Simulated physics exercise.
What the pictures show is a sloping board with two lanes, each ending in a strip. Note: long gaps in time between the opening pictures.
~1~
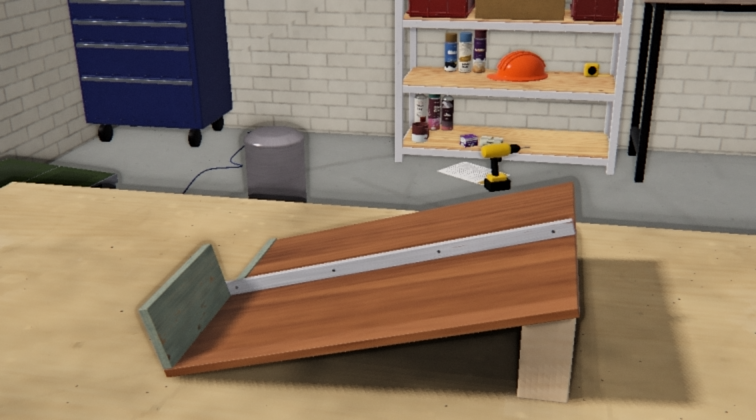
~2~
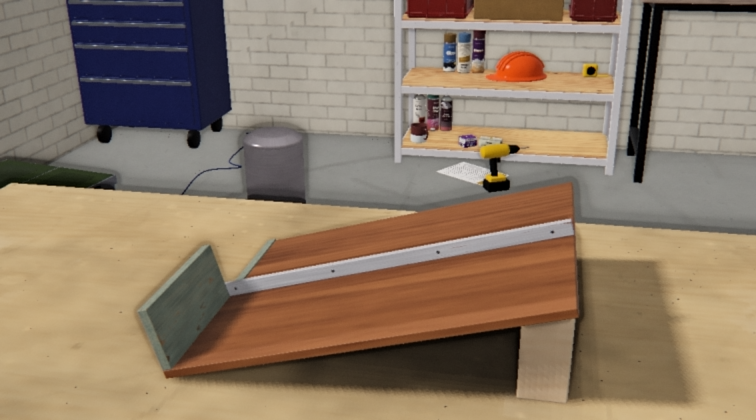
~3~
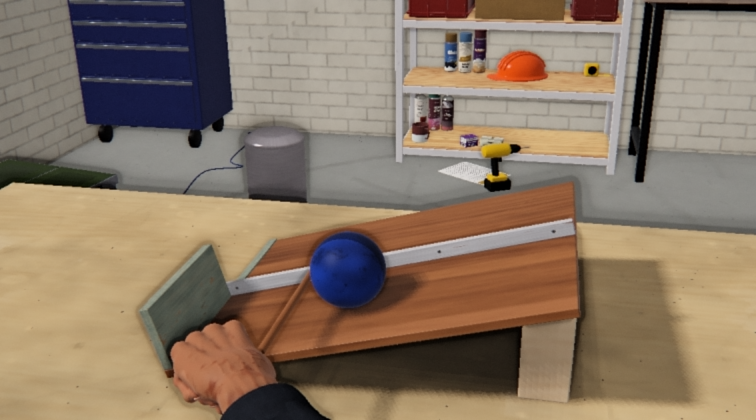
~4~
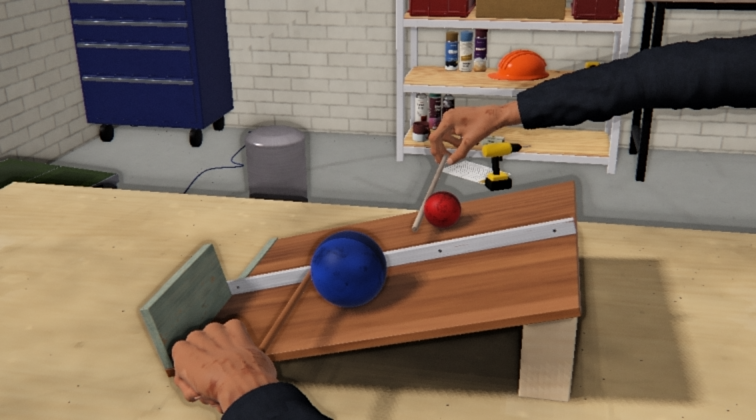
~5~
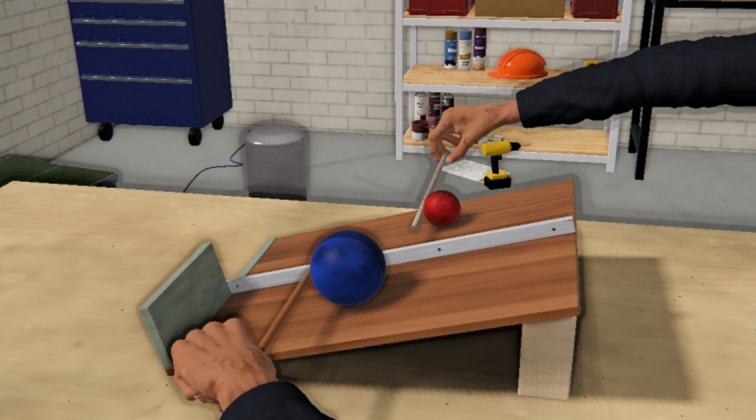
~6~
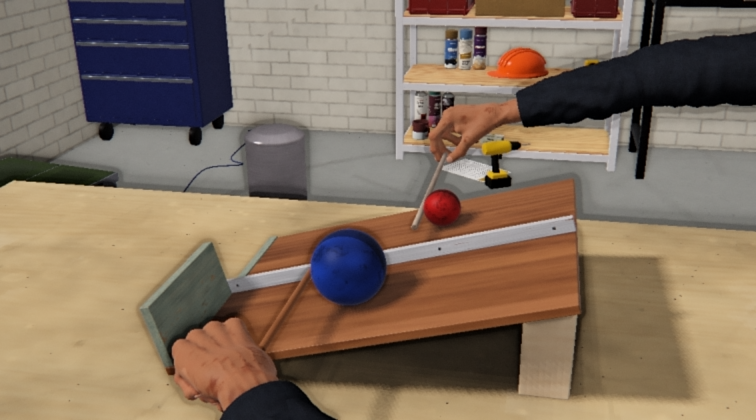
Hands holding sticks against a large blue ball, then a smaller red ball, on a sloping two-lane wooden board, both staying still.
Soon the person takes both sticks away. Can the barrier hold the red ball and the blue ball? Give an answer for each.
Well, the red ball makes it off, and the blue ball stays on.
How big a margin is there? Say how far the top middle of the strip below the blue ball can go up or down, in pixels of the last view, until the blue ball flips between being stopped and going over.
It would take a shift of about 44 pixels, down.
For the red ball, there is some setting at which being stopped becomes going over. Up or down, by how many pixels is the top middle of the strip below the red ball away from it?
The switch comes 8 pixels further up.
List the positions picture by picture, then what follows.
The first picture shows board (381, 243).
The second picture shows board (380, 243).
The third picture shows board (381, 243).
The fourth picture shows held back by the sticks; blue ball (349, 269); board (382, 242).
The fifth picture shows held back by the sticks; red ball (442, 208); board (381, 241).
The sixth picture shows held back by the sticks; red ball (442, 208); blue ball (349, 267); board (381, 240).
Then, 0.48 s on from there, red ball rolling on the board near (329, 231); blue ball rolling on the board near (224, 290).
Then, 0.94 s on from there, red ball off the board near (73, 241); blue ball resting against the strip near (225, 291).
Then, 1.34 s on from there, red ball off the board; blue ball resting against the strip near (225, 291).
In the end, the red ball rolls off the board; the blue ball stops on the board, near (225, 291).
